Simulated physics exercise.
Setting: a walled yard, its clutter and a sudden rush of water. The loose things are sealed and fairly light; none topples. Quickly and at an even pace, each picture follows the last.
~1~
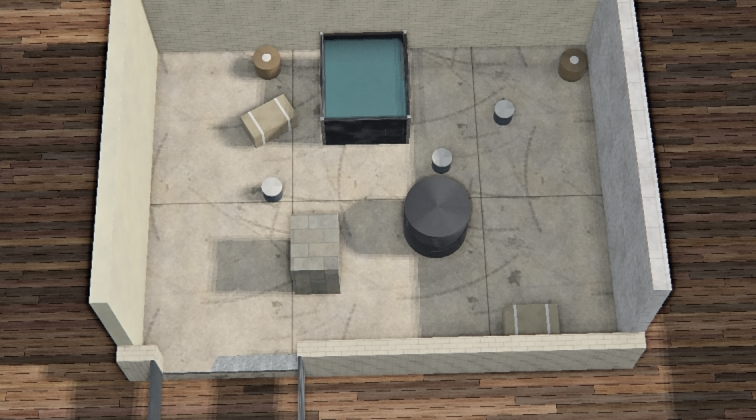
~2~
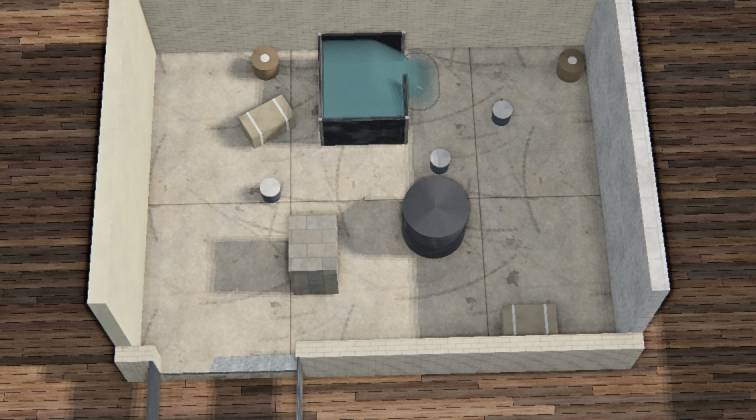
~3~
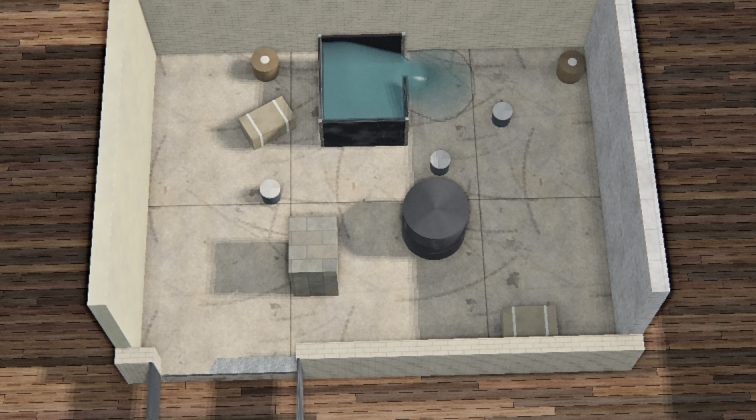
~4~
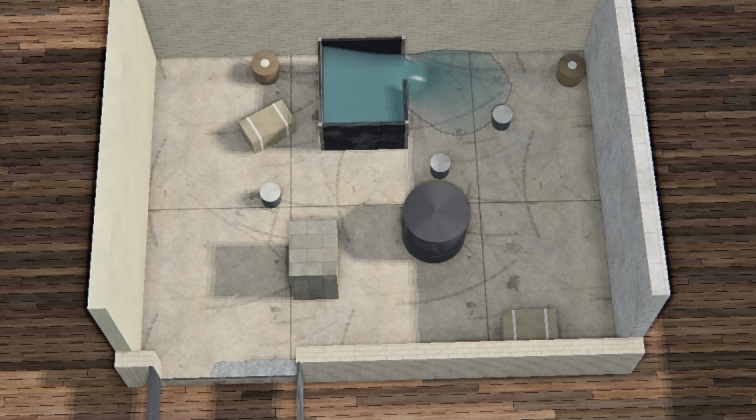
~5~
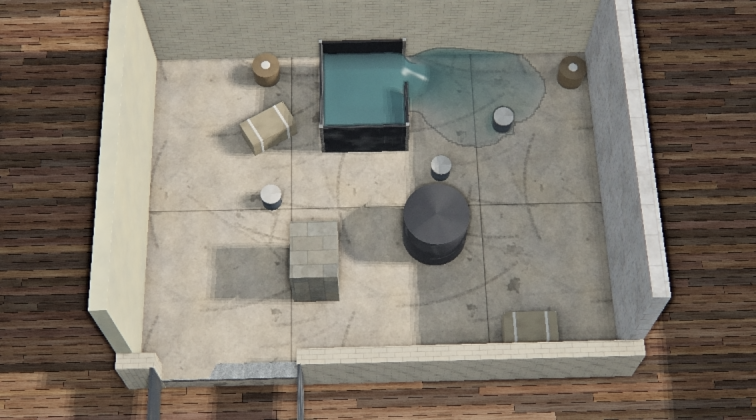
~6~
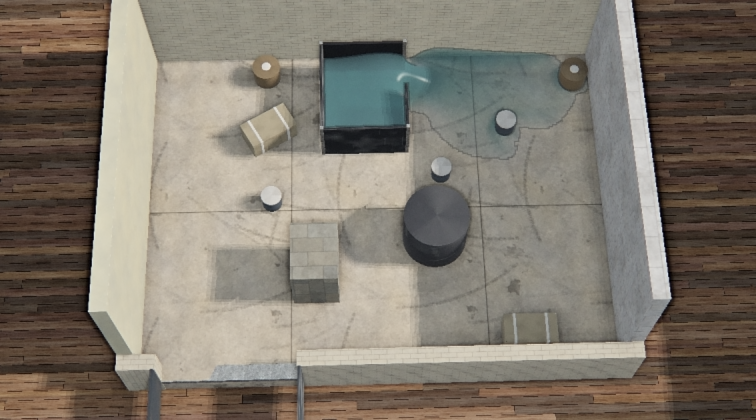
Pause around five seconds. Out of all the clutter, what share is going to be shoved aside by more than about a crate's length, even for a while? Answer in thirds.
One to two thirds.
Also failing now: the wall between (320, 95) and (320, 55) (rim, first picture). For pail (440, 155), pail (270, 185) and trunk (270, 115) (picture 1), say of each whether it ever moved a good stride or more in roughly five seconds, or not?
Outcome by item - short of that distance / short of that distance / displaced that far.
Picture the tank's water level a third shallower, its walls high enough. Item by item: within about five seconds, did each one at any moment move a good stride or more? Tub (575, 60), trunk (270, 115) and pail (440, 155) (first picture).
In the order you named them: Went past the threshold, stayed within the threshold, stayed within the threshold.
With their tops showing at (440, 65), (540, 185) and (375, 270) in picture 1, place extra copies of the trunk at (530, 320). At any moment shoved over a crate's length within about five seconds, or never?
In sequence: Knocked well away; knocked well away; hardly budges.
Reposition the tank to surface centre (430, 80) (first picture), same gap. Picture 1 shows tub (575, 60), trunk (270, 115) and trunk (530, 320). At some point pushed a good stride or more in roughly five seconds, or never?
Well, the first one got driven a long way, the second didn't get far, and the third got driven a long way.
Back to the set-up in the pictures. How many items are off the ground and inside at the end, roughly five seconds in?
3.
A moment on, 0 of 7 are well off their spots; 1 afloat.
Next, 2 of 7 are well off their spots; 1 afloat.
Later, 2 of 7 are well off their spots; 1 afloat.
In the end, 3 of 7 are well off their spots, and 3 have been at some point; 3 afloat.
